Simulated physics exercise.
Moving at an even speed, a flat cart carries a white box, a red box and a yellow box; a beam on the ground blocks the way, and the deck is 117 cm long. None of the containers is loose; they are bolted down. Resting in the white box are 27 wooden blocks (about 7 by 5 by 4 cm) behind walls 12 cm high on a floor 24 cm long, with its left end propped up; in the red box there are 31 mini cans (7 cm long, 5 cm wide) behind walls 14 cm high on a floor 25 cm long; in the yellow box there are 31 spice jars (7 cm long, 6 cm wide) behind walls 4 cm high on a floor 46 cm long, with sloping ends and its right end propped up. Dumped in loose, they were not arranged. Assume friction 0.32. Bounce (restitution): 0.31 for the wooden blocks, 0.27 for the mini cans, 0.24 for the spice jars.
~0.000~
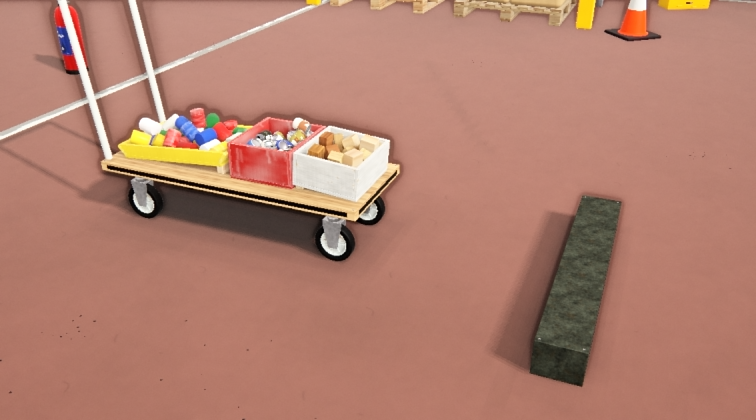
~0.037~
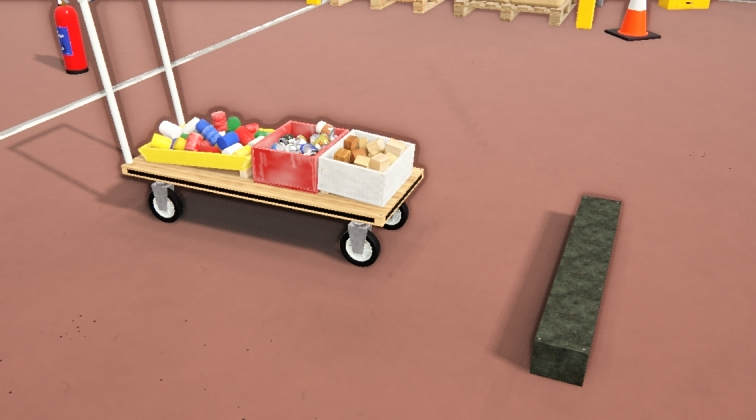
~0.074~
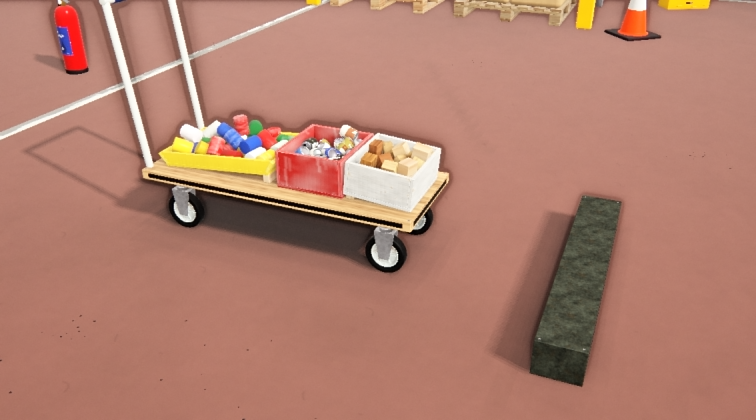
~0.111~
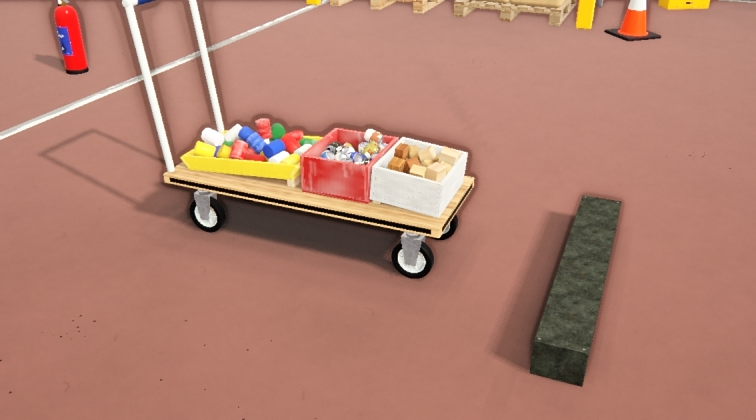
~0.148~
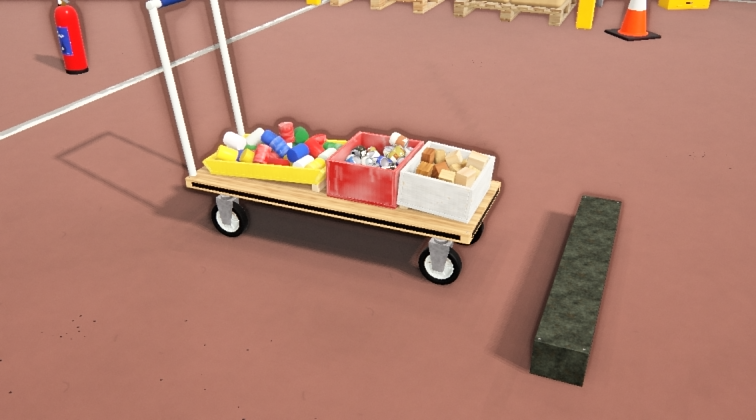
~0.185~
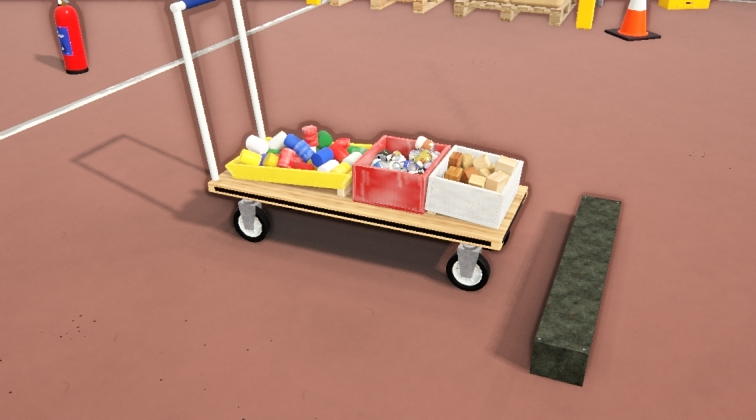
At first, a flat cart holding a yellow box of colourful jars, a red box of small cans and a white box of wooden blocks stands left of a dark beam on the ground. The cart then rolls steadily rightward, its load staying inside, until only a small gap separates it from the beam.
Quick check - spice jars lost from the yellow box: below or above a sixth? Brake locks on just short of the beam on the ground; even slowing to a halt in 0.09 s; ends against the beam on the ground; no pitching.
The outflow breaks through one sixth.
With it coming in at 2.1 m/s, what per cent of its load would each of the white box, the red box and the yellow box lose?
Then the white box sheds 10 per cent of its load, the red box 0 per cent, and the yellow box 10 per cent.
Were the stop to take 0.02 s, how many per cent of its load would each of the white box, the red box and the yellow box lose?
White box 10, red box 10, yellow box 40 %.
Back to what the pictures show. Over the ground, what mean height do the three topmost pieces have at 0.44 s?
Their middles sit some 56 cm up.
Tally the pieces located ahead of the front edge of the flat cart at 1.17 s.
About 5.
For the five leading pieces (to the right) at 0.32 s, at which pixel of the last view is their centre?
Close to (574, 188) in the last view.
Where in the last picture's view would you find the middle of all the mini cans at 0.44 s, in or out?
Centre: Around (469, 181) px.
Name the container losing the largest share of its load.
Answer: The yellow box.
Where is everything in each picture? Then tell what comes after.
In the first picture (places track the rim corner closest to us here), yellow box (224, 153); white box (356, 169); 76 cm to go; all still inside.
The second picture shows yellow box (247, 157); white box (383, 173); 65 cm to go.
The third picture shows yellow box (271, 161); white box (411, 178); 55 cm to go.
The fourth picture shows yellow box (296, 165); white box (440, 183); 44 cm to go.
The fifth picture shows yellow box (321, 170); white box (470, 189); 33 cm to go.
The sixth picture shows yellow box (347, 175); white box (501, 194); 23 cm to go; all still inside.
After 0.22 s, the brake bites.
After 0.32 s, the white box is down by 1 of 27, the red box has all 31 and the yellow box has all 31.
After 0.44 s, the white box is down by 4 of 27, the red box is down by 2 of 31 and the yellow box is down by 3 of 31.
After 0.67 s, the white box is down by 4 of 27, the red box is down by 2 of 31 and the yellow box is down by 11 of 31.
When it is over (at 1.17 s), the white box is down by 4 of 27, the red box is down by 2 of 31 and the yellow box is down by 11 of 31. Asked share, 11 of 31, 35 per cent.
